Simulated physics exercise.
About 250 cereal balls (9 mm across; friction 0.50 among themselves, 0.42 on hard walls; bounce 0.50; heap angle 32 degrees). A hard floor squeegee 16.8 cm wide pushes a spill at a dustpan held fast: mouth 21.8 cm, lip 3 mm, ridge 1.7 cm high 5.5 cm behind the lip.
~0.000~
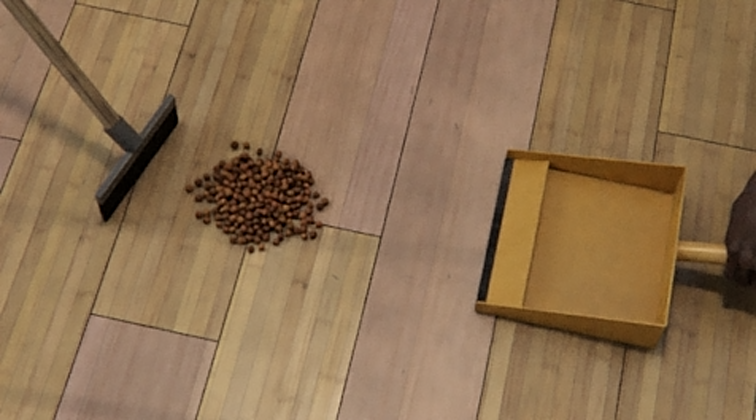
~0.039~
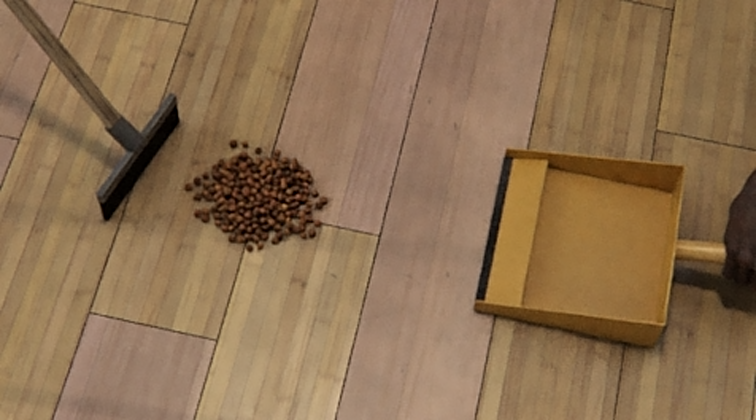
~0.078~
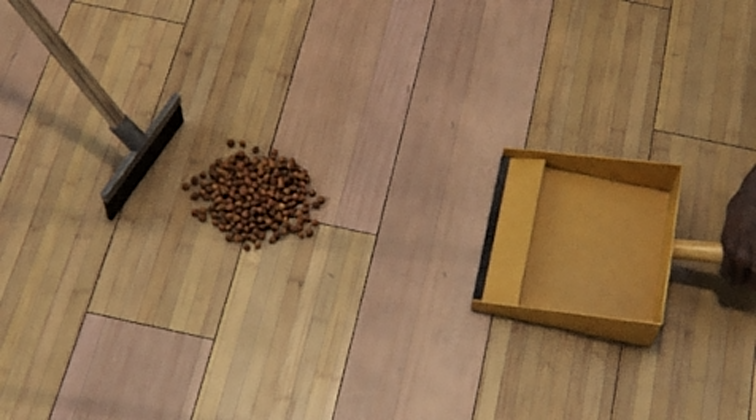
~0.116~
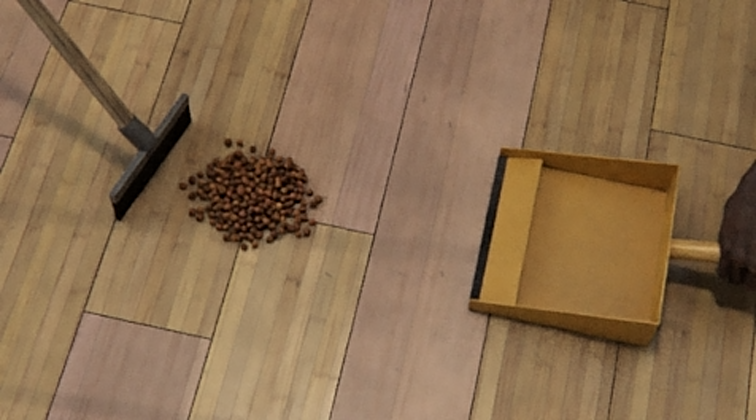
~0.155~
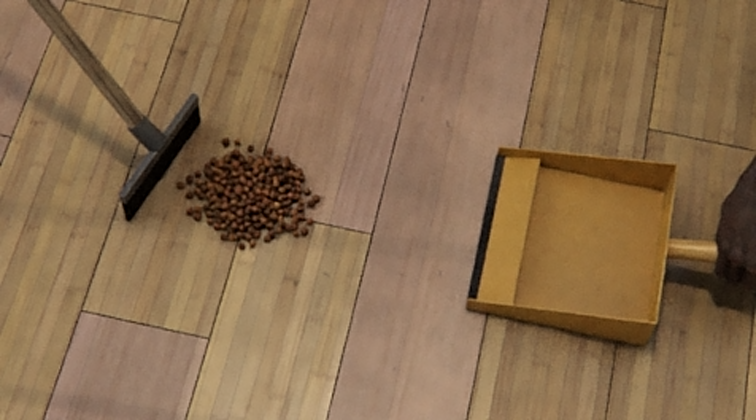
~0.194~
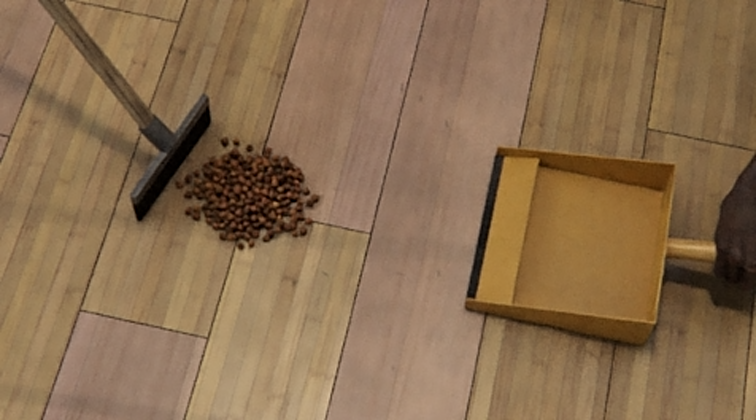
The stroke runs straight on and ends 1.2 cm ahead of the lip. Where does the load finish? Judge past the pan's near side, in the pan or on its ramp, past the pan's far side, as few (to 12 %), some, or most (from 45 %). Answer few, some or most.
Near side: Few, pan: Few, far side: Few.
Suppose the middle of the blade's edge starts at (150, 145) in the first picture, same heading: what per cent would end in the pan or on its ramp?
About 0 per cent.
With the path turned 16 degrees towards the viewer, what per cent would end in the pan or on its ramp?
Then about 20 per cent.
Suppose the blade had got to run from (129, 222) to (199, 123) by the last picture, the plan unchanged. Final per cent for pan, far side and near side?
Pan 0, far 0, near 50.
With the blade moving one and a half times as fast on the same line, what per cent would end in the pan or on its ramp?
Then about 5 per cent.
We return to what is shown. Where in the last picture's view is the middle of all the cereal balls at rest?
At about (444, 251).
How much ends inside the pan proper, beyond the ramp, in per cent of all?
About 0 per cent.
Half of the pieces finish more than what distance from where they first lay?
Some 24 cm.
Then, at 0.64 s, middle of the blade 23 cm from the lip; 0 % over the lip, far side 0 %, near side 5 %.
After 0.94 s, middle of the blade 11 cm from the lip; 0 % over the lip, far side 0 %, near side 5 %.
After 1.34 s, middle of the blade 4 cm from the lip; 10 % over the lip, far side 0 %, near side 5 %.
By 1.7 s all is still; near side 5 %, pan 10 %, far side 0 %, in front of the lip or behind the blade 85 %.
